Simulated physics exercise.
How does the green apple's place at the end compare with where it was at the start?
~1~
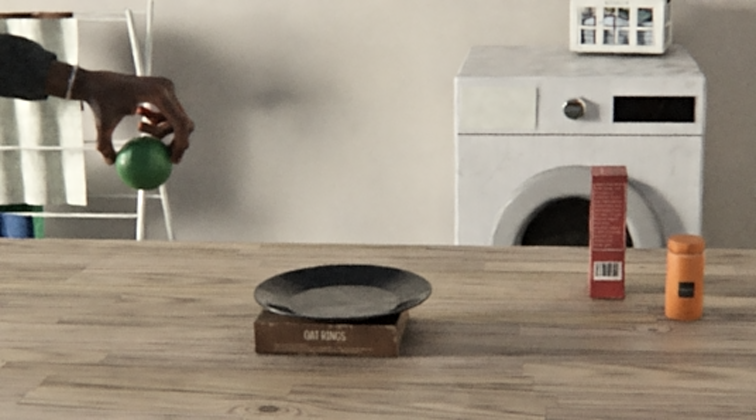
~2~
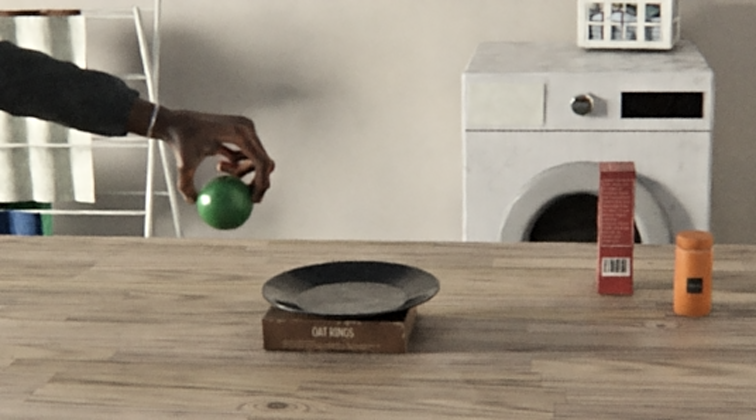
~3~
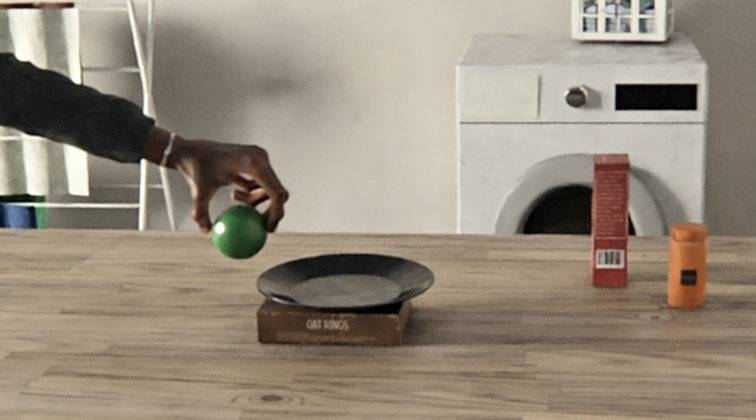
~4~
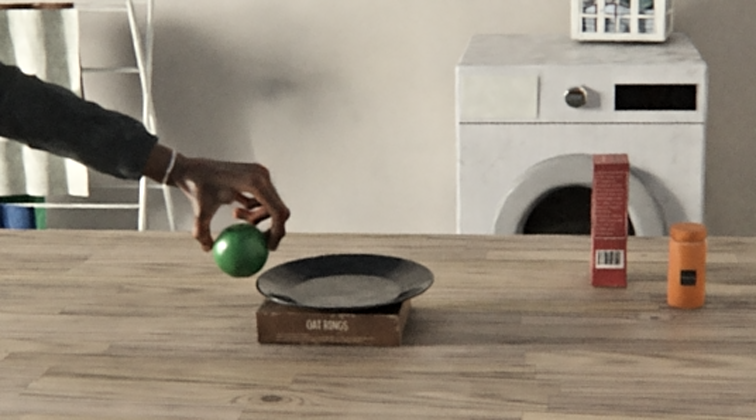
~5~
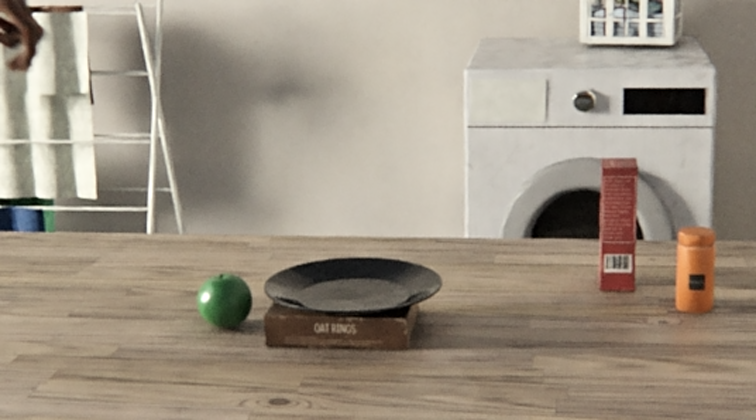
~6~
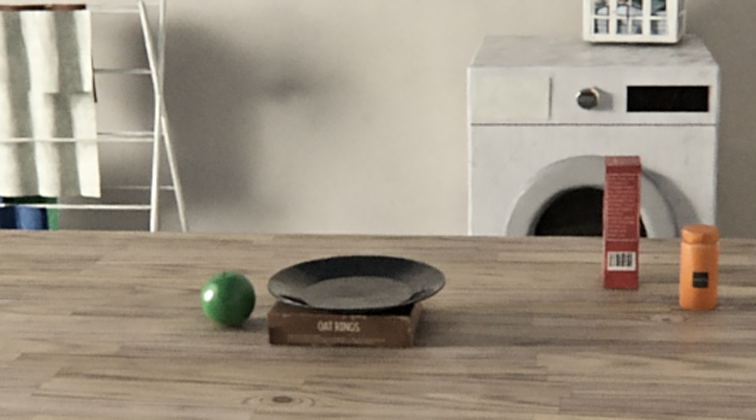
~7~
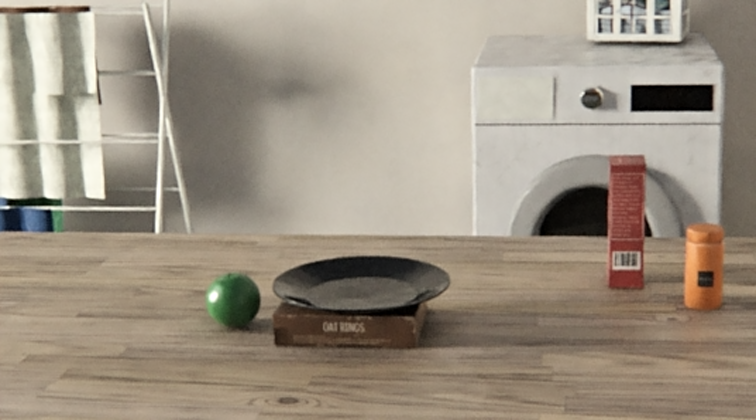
At the start the green apple is held in a hand above the table, over on the left. At the end it sits lower and a little further right, on the tabletop just left of the black plate and brown box.
